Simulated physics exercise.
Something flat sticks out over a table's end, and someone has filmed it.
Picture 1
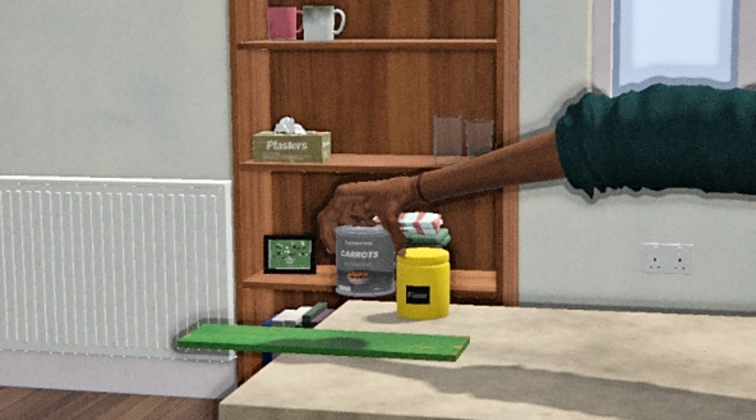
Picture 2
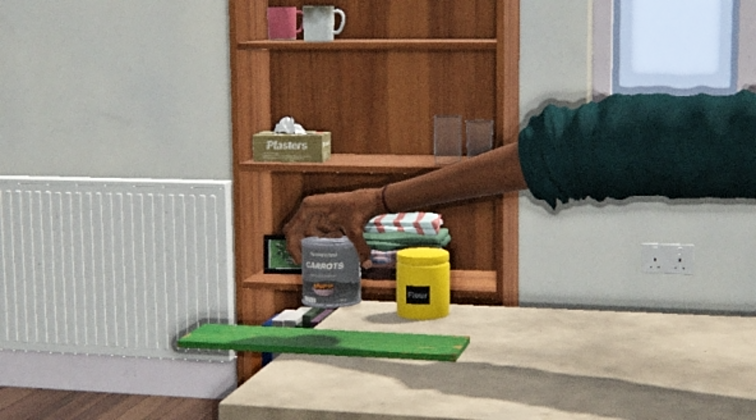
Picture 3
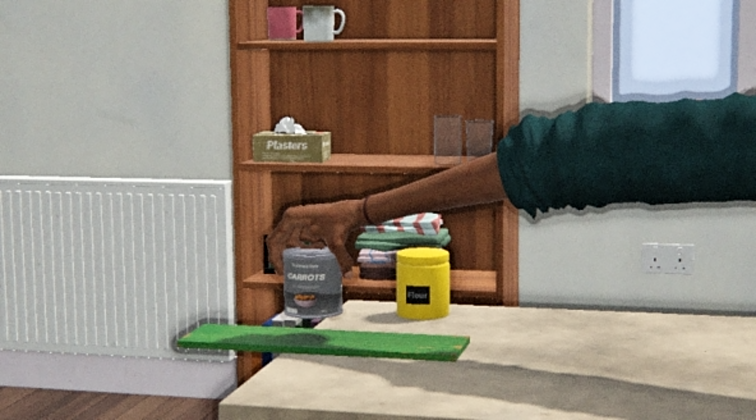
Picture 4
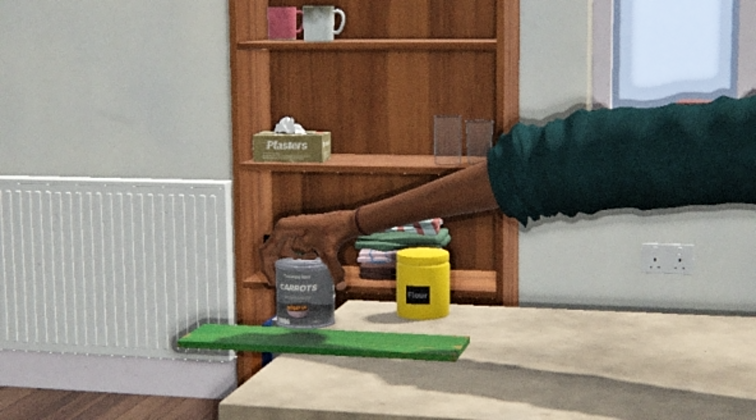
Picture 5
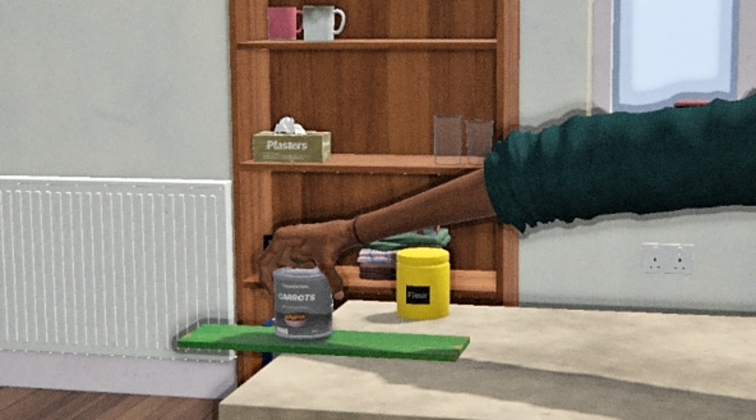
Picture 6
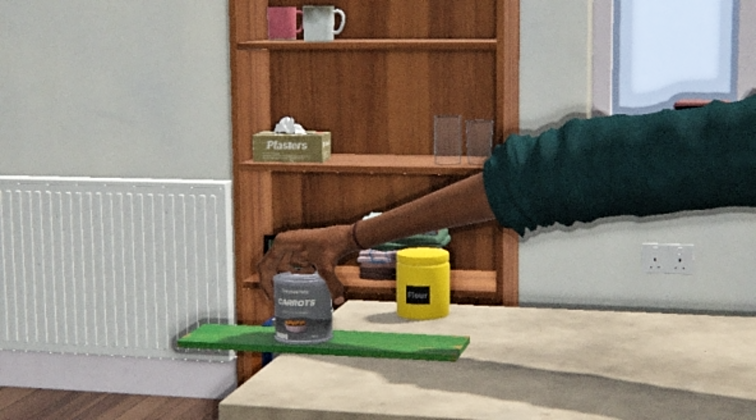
A hand lowering a grey tin leftward onto a green board jutting over a table's end, beside a yellow flour tub.
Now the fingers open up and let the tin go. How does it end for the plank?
It stays.
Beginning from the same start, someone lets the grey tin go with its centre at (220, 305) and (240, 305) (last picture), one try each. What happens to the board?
Result 1: Falls; result 2: Falls.
Then, 0.40 s after the last picture, nothing has stirred.
Then, 1.10 s after the last picture, grey tin resting near (303, 307).
At rest, all 3 in place. Seen from the same camera at the end, grey tin near (303, 307). The board holds.
